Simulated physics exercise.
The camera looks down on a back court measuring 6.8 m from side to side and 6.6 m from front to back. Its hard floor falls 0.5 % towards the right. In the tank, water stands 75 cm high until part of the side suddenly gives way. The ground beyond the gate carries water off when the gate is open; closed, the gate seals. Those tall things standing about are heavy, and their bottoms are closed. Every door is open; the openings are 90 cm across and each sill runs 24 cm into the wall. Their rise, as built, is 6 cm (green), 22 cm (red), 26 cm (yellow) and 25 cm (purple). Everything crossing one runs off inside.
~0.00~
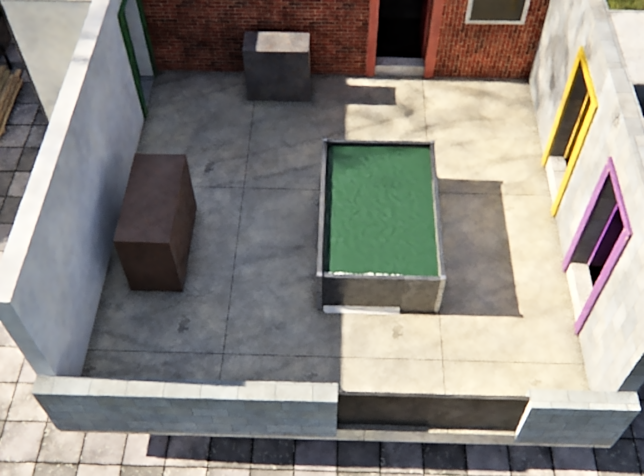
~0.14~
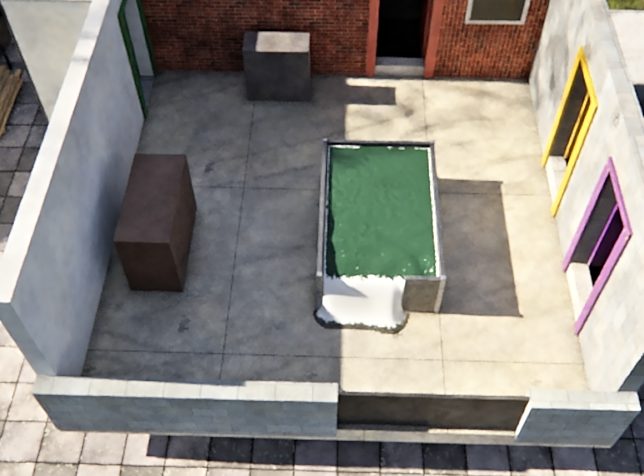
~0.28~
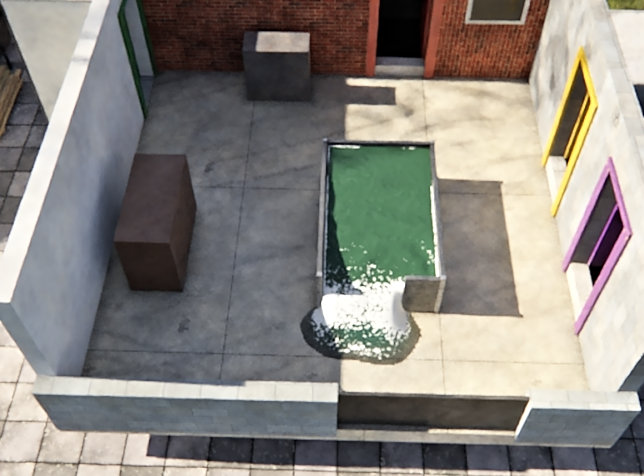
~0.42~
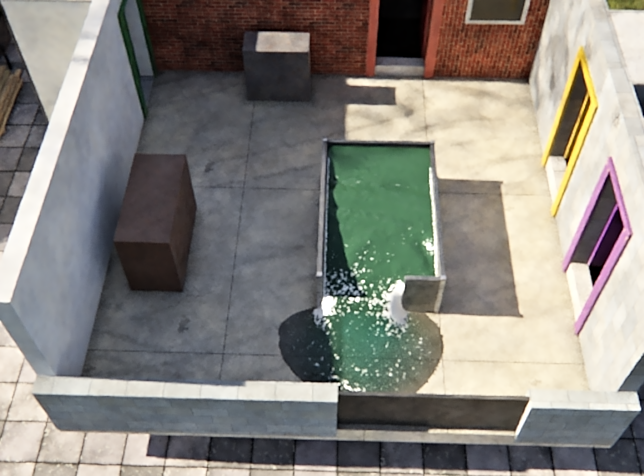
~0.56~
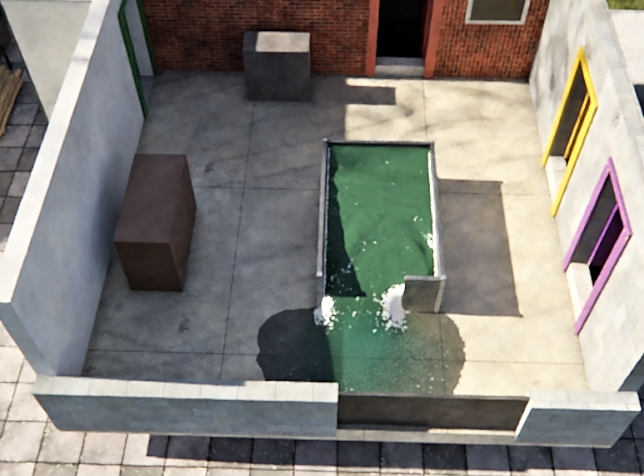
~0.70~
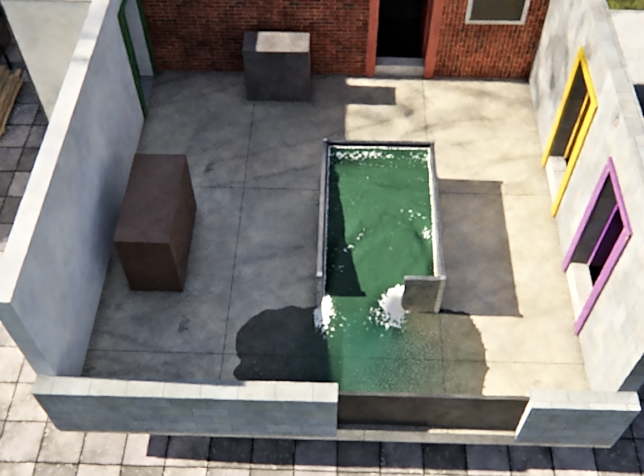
Green water pours from the front of a raised tank and spreads across the grey floor.
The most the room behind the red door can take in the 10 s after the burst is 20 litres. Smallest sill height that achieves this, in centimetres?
6 cm.
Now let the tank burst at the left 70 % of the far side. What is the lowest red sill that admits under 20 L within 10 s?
It should stand roughly 28 cm high.
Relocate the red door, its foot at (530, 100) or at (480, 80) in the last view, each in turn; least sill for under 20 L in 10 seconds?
Roughly 8.5 cm for the first and 9.5 cm for the second.
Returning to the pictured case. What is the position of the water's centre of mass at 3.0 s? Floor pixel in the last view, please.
About (343, 304).
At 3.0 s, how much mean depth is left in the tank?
It averages roughly 30 centimetres.
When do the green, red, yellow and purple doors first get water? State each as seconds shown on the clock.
Green = 3.8 s, red = 5.5 s, yellow = 3.0 s, purple = 2.0 s.
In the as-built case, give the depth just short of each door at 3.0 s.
Green door 0 cm, red door 0 cm, yellow door 2 cm, purple door 15 cm.
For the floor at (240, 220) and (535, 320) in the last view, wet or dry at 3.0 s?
Note: Point one not yet reached; point two reached.
After 1.4 s water covers 15 % of the floor, deepest (48 cm) near (350, 399); it has not reached the red door.
After 3.0 s water covers 35 % of the floor, deepest (32 cm) near (75, 404); it has not reached the red door.
After 10.0 s water covers 95 % of the floor, deepest (12 cm) near (341, 174); 10 cm at the red door, 0 litres in over its 22 cm sill.
At the red door as built, the water arrived by 5.4 s and peaked near 10 cm at 9.6 s.
Run again over the same 10 s with other heights there, 31 litres in over 5 cm, 11 litres over 7 cm. The limit of 20 litres is kept from about 6 cm up.
